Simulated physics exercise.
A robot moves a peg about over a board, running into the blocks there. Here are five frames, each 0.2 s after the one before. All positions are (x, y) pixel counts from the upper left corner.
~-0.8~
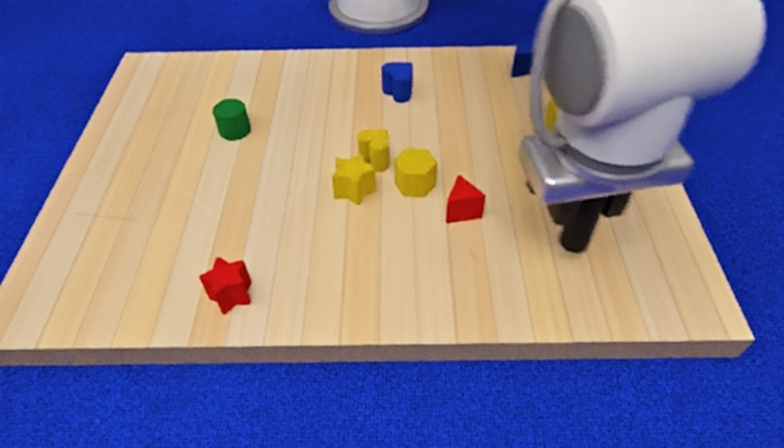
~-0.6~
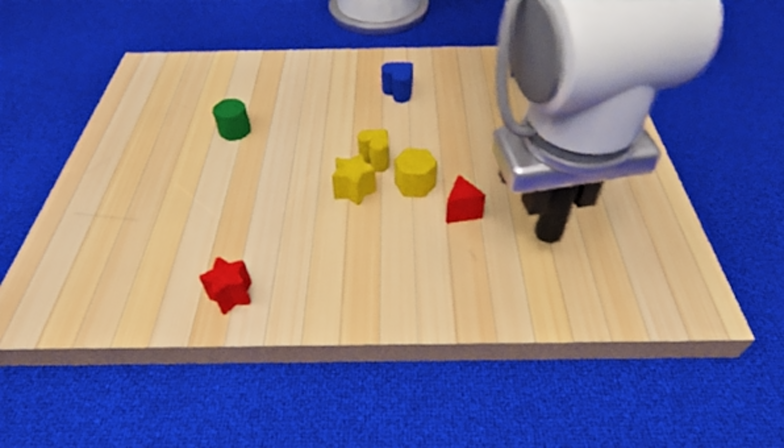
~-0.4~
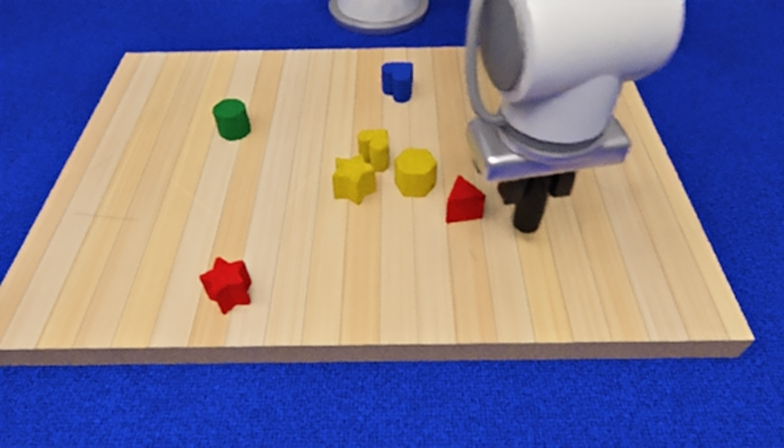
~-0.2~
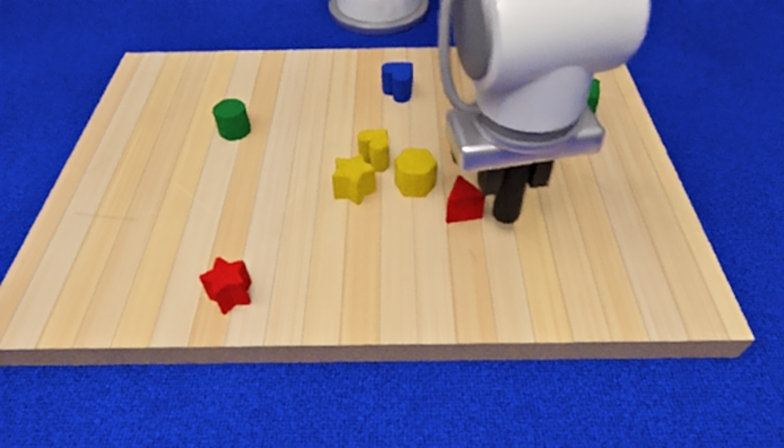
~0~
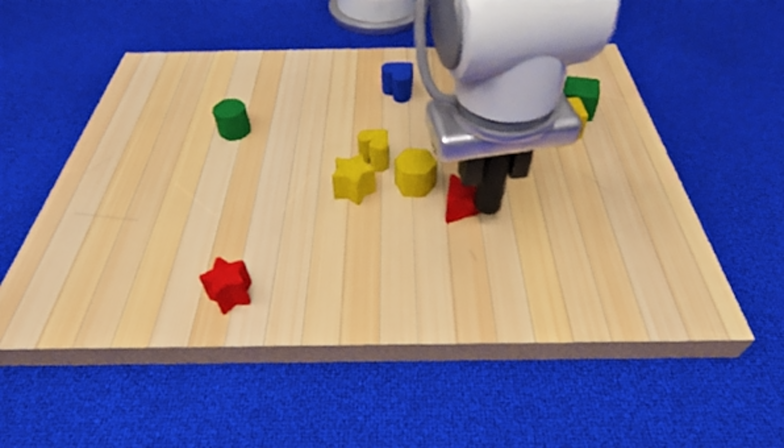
A robot arm moves its dark peg steadily leftward across a wooden board, closing in on a red triangular block and nudging it slightly, while the yellow, blue and green blocks and a red star stay still.
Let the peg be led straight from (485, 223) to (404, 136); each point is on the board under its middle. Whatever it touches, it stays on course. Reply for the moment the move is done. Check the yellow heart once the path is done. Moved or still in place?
Not moved.
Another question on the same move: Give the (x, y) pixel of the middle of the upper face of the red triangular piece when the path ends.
I expect it at (434, 176).
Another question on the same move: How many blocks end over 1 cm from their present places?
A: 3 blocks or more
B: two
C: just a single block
Option C.
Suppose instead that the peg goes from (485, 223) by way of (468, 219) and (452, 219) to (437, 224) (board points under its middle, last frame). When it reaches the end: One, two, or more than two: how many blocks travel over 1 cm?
It displaces one.
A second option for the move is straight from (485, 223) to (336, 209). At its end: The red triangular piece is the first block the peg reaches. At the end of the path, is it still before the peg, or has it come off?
I think it loses its spot in front.
The first path, step by step. One third of the way, peg at (457, 174); red triangular piece at (436, 176), turned 85° anticlockwise.
Two thirds of the way, peg at (429, 145); yellow hexagon at (410, 159); red triangular piece at (434, 176), turned 90° anticlockwise.
At the end, peg at (403, 119); yellow heart not moved; yellow hexagon at (410, 159); red triangular piece at (434, 176), turned 90° anticlockwise.
